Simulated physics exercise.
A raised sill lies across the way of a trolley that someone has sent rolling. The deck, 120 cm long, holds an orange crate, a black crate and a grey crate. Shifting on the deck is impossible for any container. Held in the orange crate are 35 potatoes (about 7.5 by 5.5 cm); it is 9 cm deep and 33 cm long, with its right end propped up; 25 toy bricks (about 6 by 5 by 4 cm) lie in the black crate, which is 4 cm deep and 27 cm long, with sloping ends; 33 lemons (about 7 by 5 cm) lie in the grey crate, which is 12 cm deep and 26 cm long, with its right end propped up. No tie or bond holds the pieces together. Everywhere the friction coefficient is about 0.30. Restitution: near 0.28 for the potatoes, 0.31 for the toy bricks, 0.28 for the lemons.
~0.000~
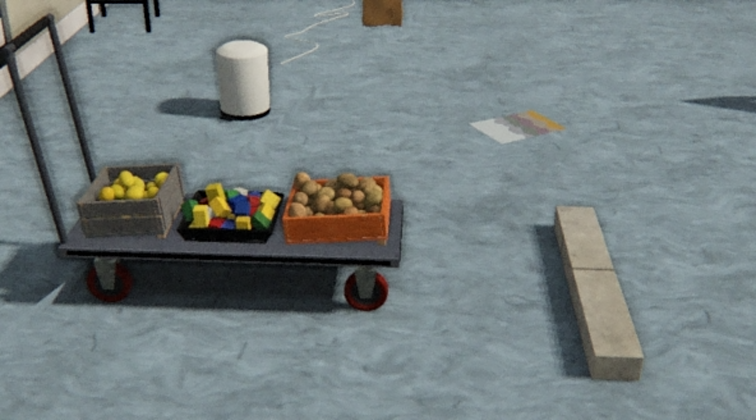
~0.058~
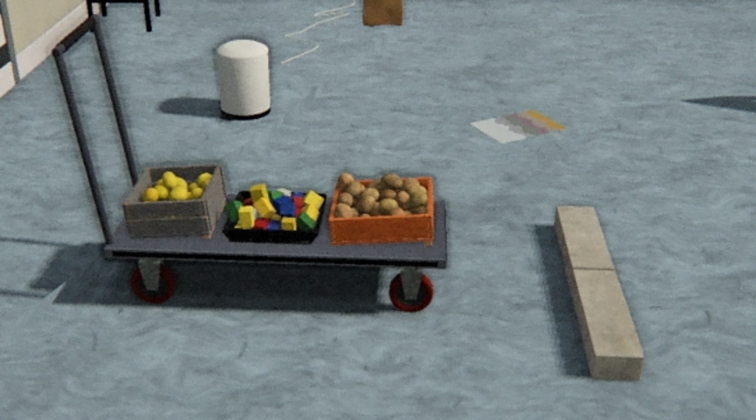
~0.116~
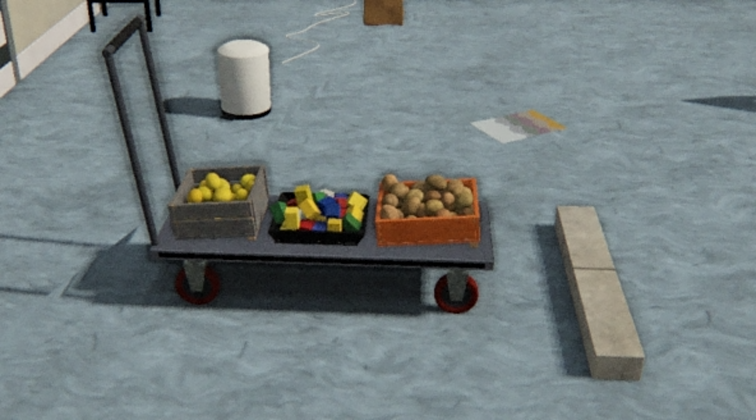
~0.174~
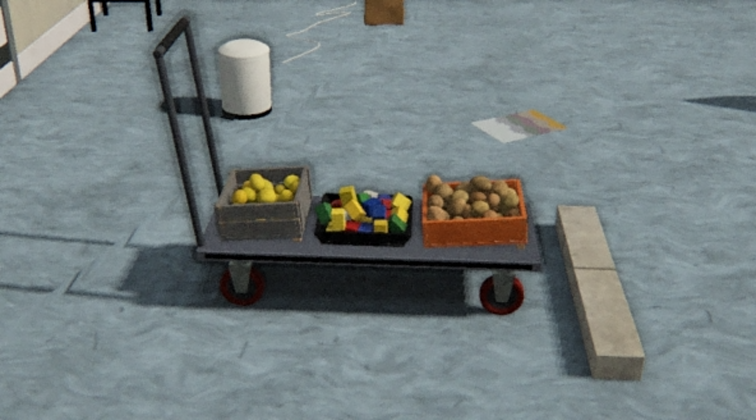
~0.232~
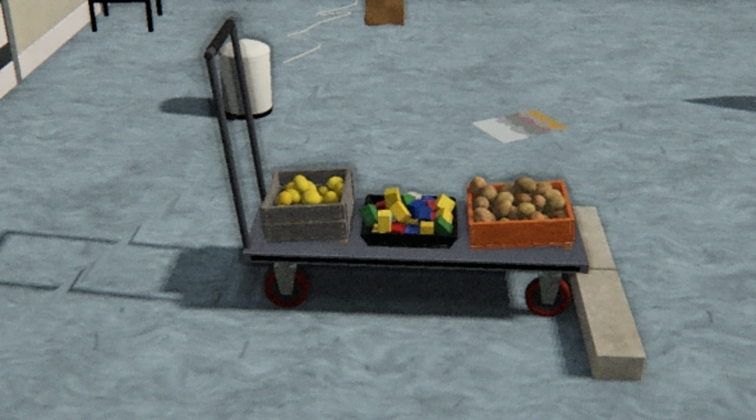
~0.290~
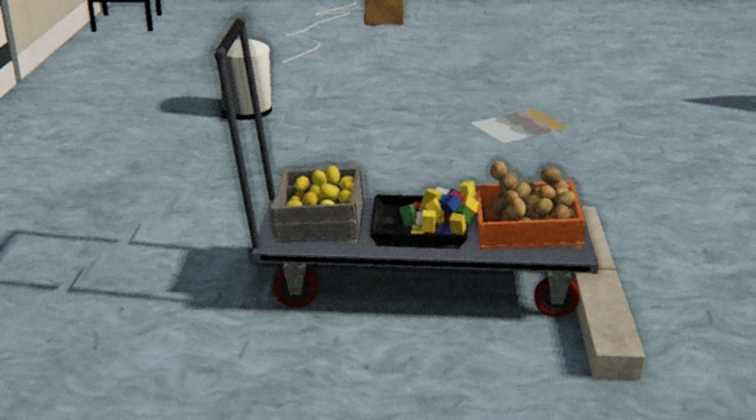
In a room with a mottled blue-grey floor, seen from above and to one side, a white cylinder, a dark-legged piece of furniture and scattered flat sheets lie beyond a trolley. The dark, red-wheeled trolley carries yellow rounded items in a grey crate, colourful bricks in a black one and brown potatoes in an orange one. It rolls rightward to a pale sill, where the contents shift right and pile up, the view staying still.
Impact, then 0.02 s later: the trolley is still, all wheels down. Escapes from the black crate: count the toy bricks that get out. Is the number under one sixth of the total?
No. My guess is the losses will surpass a sixth of the load.
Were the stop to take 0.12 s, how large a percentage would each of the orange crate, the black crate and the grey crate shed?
In that case orange crate 10, black crate 40, grey crate 0 per cent.
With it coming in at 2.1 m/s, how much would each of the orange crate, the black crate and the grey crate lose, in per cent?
In that case the orange crate sheds 10 per cent of its load, the black crate 40 per cent, and the grey crate 0 per cent.
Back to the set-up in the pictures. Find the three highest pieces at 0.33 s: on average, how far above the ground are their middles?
About 48 cm up, on average.
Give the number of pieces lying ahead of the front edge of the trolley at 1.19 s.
I'd put it at some 3 pieces.
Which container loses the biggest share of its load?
The black crate.
After 0.33 s, orange crate 35 in, 0 out, black crate 22 in, 3 out and grey crate 33 in, 0 out.
After 0.45 s, orange crate 32 in, 3 out, black crate 15 in, 10 out and grey crate 32 in, 1 out.
After 0.68 s, orange crate 30 in, 5 out, black crate 11 in, 14 out and grey crate 31 in, 2 out.
When it is over (at 1.19 s), orange crate 29 in, 6 out, black crate 11 in, 14 out and grey crate 31 in, 2 out. Asked share, 14 of 25, 56 per cent.
